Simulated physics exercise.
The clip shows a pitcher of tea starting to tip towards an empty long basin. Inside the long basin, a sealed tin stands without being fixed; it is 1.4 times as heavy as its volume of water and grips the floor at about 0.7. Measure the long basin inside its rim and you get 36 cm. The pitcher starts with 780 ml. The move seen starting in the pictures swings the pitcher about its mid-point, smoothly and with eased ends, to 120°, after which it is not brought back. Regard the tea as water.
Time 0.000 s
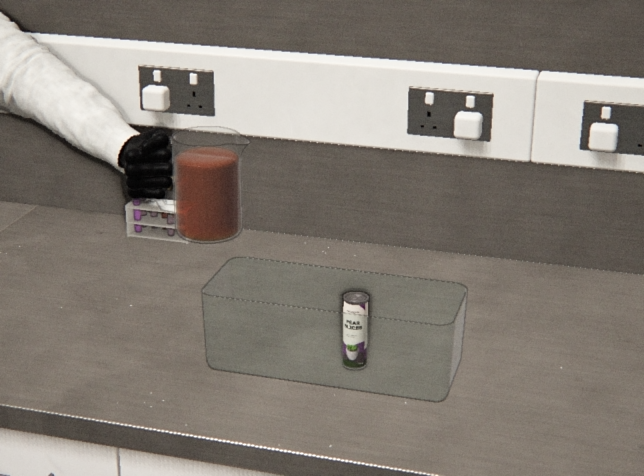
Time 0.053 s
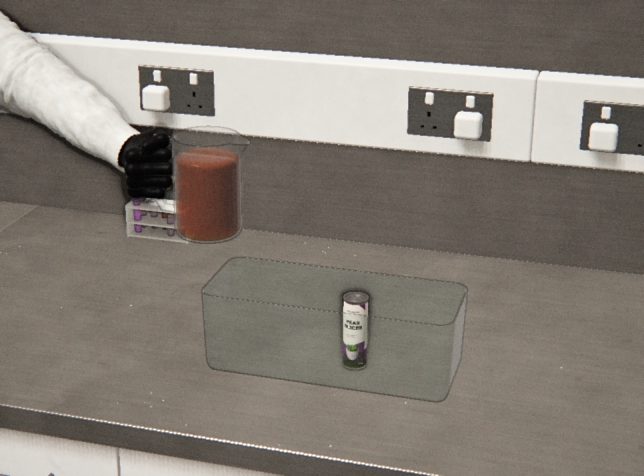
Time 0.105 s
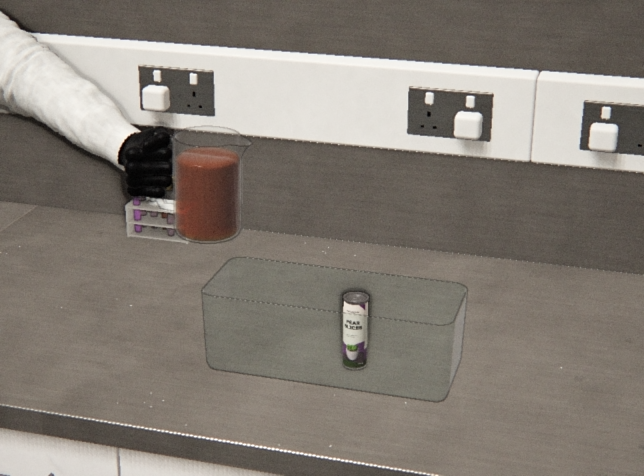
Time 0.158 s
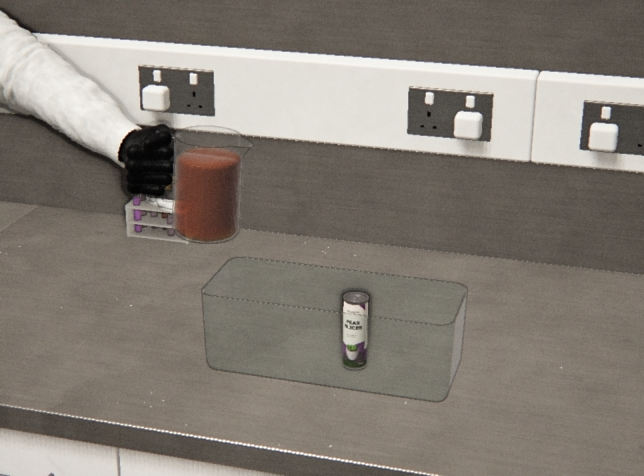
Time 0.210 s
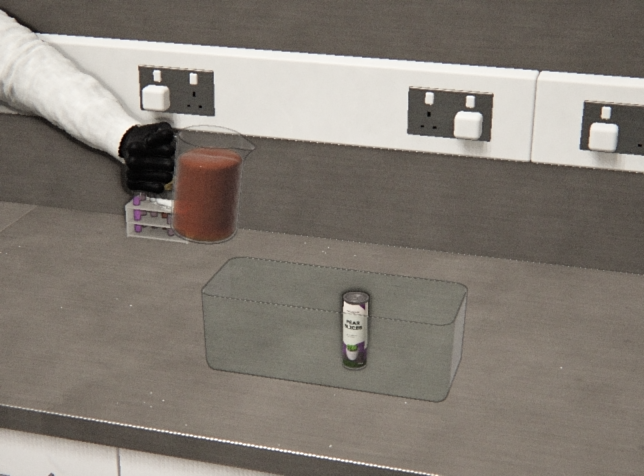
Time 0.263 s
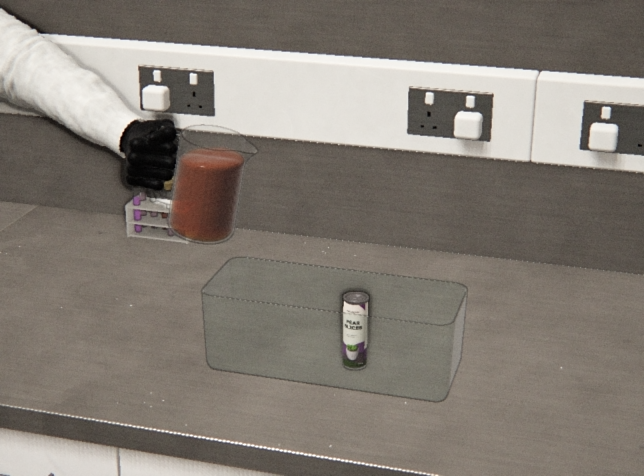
On a grey counter, a black-gloved hand slightly tilts a clear pitcher of reddish-brown liquid rightward.
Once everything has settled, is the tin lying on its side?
No, it manages to stay erect.
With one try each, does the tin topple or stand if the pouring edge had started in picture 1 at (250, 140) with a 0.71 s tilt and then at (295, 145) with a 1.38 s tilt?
First it stays up; then it falls.
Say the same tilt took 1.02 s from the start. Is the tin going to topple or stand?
The tin would stay balanced.
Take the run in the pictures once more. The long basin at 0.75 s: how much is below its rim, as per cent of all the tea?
Roughly 2 per cent.
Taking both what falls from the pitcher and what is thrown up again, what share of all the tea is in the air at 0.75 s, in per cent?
Near 10 per cent at that moment.
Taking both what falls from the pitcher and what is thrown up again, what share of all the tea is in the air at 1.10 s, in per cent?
Close to 18 in every hundred parts.
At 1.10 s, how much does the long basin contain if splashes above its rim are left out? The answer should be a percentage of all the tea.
52 %, more or less.
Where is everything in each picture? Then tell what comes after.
It leans 0°; its right rim is at (250, 142); the tea meets the walls at (179, 152) and (239, 158); the long basin's rim runs from (216, 275) to (461, 306); the tin's top is at (356, 301), in the first frame.
It leans 0°; its right rim is at (251, 142); the tea meets the walls at (179, 152) and (239, 158), in the second frame.
It leans 2°; its right rim is at (252, 143); the tea meets the walls at (180, 151) and (240, 158), in the third frame.
It leans 4°; its right rim is at (254, 145); the tea meets the walls at (180, 152) and (241, 158), in the fourth frame.
It leans 7°; its right rim is at (256, 148); the tea meets the walls at (181, 153) and (242, 159), in the fifth frame.
It leans 10°; its right rim is at (258, 151); the tea meets the walls at (182, 155) and (245, 160), in the sixth frame.
After 0.75 s the tilt is 68° and 89 per cent is still to pour; the tin stands where it began.
After 1.10 s the tilt is 109° and 30 per cent is still to pour; the tin stands where it began.
After 1.48 s the tilt is 120° and 0 per cent is still to pour; the tin stands where it began.
After 1.88 s the tilt is 120° and 0 per cent is still to pour; the tin stands where it began.
In the end the tin stands where it began.
